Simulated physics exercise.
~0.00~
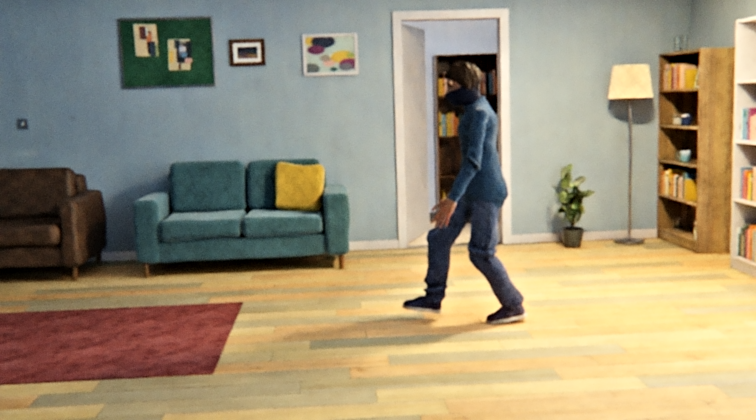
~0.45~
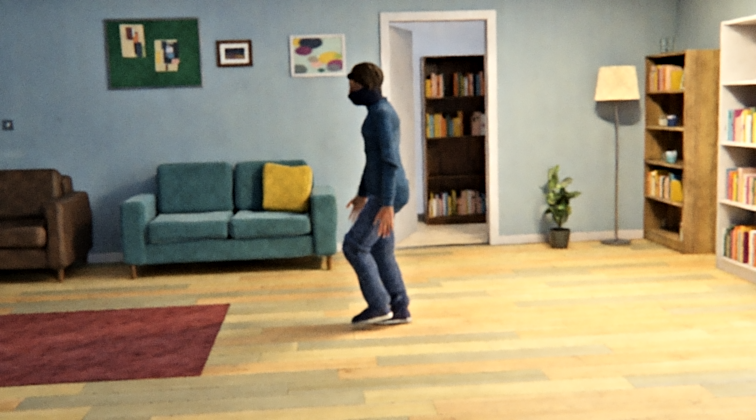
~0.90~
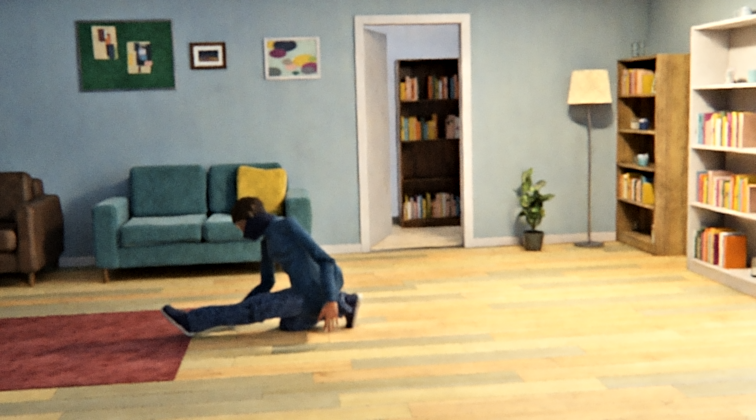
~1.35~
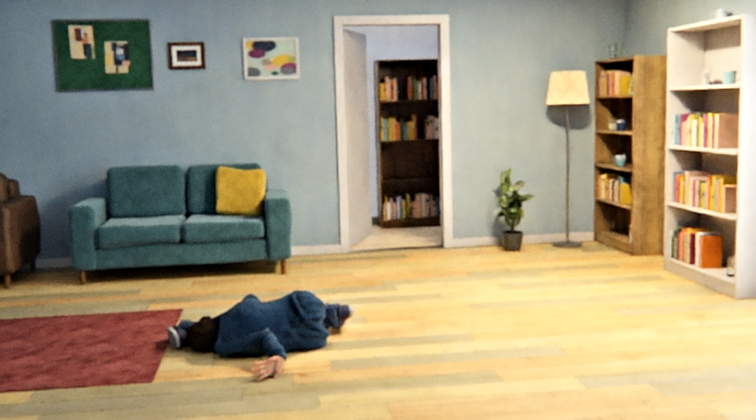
A masked person walks left, drops low with one leg outstretched, and ends lying beside the red mat.
